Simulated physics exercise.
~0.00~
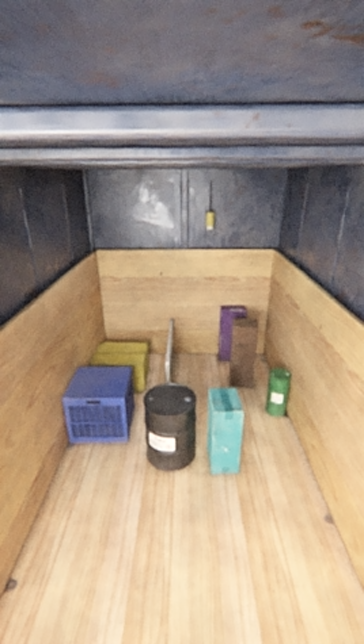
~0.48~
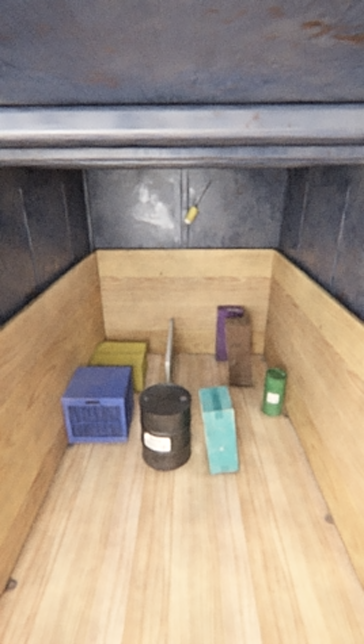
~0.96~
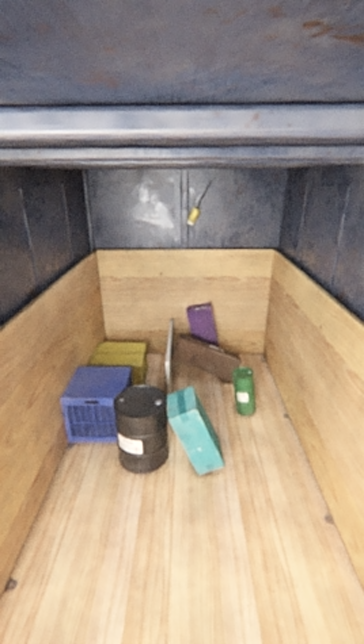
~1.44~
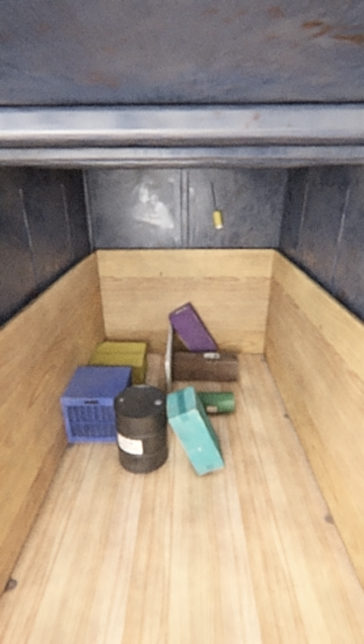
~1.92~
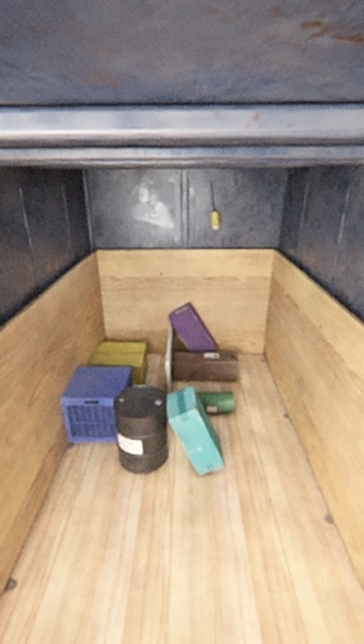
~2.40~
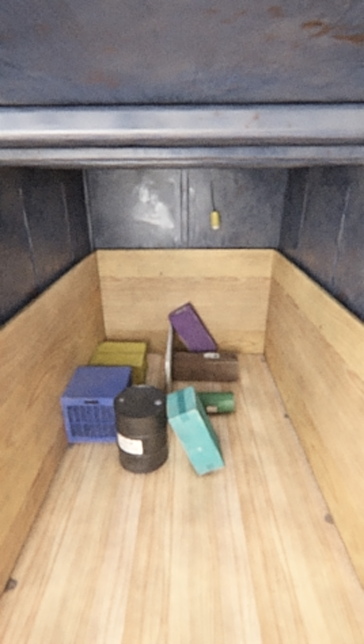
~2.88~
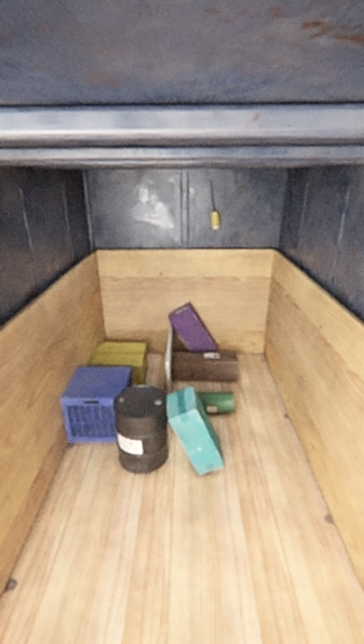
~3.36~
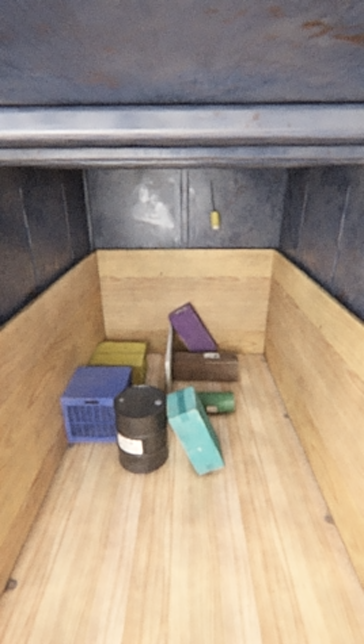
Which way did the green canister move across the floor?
The green canister moved to the left.
